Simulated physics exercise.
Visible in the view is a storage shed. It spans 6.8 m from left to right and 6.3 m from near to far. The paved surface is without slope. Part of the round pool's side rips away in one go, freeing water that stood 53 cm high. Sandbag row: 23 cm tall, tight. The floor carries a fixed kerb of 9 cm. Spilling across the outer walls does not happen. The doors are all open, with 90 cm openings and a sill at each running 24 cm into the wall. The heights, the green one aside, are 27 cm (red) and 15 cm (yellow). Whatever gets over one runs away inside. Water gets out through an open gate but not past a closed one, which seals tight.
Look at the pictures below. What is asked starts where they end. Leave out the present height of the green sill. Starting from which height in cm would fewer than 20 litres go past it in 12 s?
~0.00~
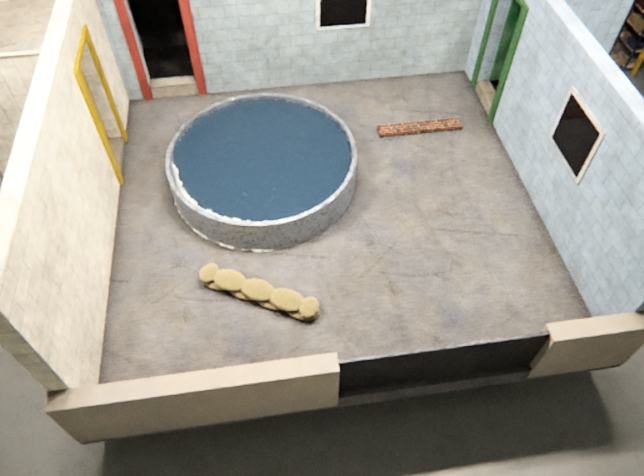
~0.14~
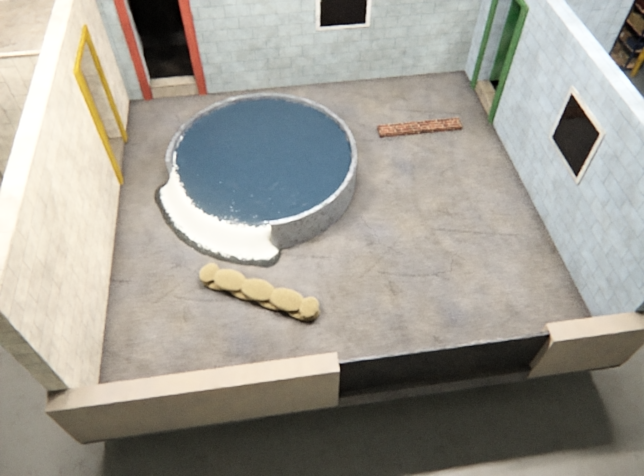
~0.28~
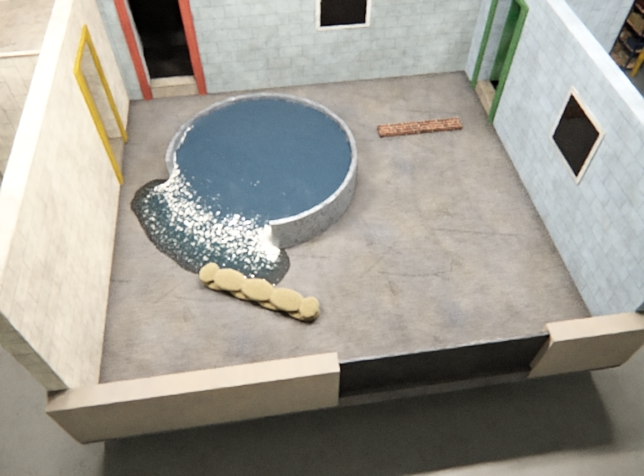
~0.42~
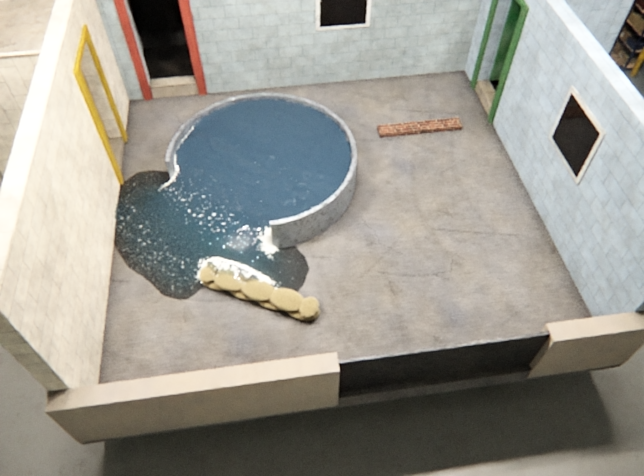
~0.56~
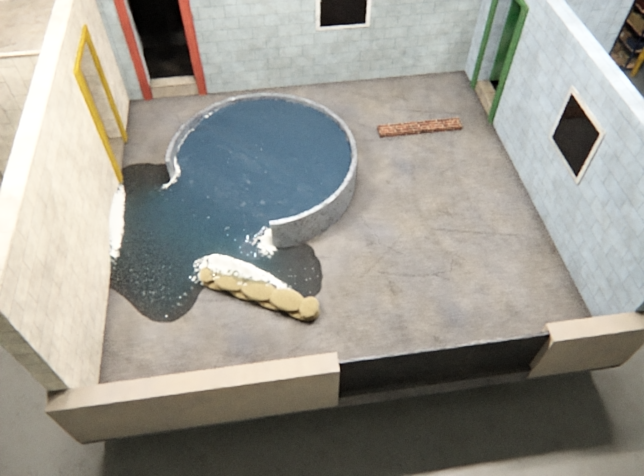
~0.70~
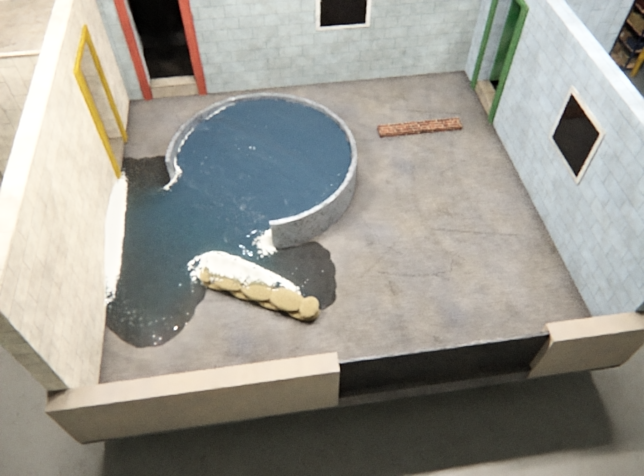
From roughly 11.5 cm upwards.
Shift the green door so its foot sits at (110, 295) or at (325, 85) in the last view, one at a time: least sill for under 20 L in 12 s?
Roughly 29 cm, then roughly 11.5 cm.
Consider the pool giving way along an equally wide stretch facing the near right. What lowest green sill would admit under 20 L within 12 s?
With that break, close to 9.0 cm.
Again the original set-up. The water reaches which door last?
That would be the green door.
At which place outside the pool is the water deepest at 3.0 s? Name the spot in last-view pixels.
Around (96, 414).
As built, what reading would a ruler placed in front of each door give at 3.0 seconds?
Depths, in cm - red: 9, green: 0, yellow: 8.
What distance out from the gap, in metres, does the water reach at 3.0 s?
Near 5.4 metres, give or take.
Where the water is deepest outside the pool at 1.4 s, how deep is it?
I'd put it near 40 cm.
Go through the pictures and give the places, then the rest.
The round pool at (262, 156) is whole and still, 53 cm deep; the green door at (495, 59) is dry, in the first picture.
Water pours out at (202, 225) and has run 0.3 m, to (160, 197); about 7 cm deep outside, 53 cm at the back, in the second picture.
Water pours out at (203, 227) and has run 0.7 m, to (137, 208); about 9 cm deep outside, 53 cm at the back, in the third picture.
Water pours out at (203, 228) and has run 1.1 m, to (115, 235); about 8 cm deep outside, 53 cm at the back, in the fourth picture.
The front is at (158, 315), 1.5 m from the gap at (203, 228); 4.1 m2 of floor is wet, 53 cm left at the back, in the fifth picture.
The front is at (127, 334), 2.0 m from the gap at (203, 228); 4.7 m2 of floor is wet, 53 cm left at the back; the green door at (495, 59), 5.9 m from the gap, is still 5.0 m from the nearest water, in the sixth picture.
After 1.4 s water covers 25 % of the floor, deepest (40 cm) near (109, 293); it has not reached the green door.
After 3.0 s water covers 60 % of the floor, deepest (42 cm) near (96, 414); it has not reached the green door.
After 12.0 s water covers 95 % of the floor, deepest (16 cm) near (334, 136); 12 cm at the green door, 0 litres in over its 22 cm sill.
At the green door as built, the water arrived by 5.9 s and peaked near 16 cm at 9.2 s.
Run again over the same 12 s with other heights there, 28 litres in over 10.5 cm, 8 litres over 14 cm. The limit of 20 litres is kept from about 11.5 cm up.
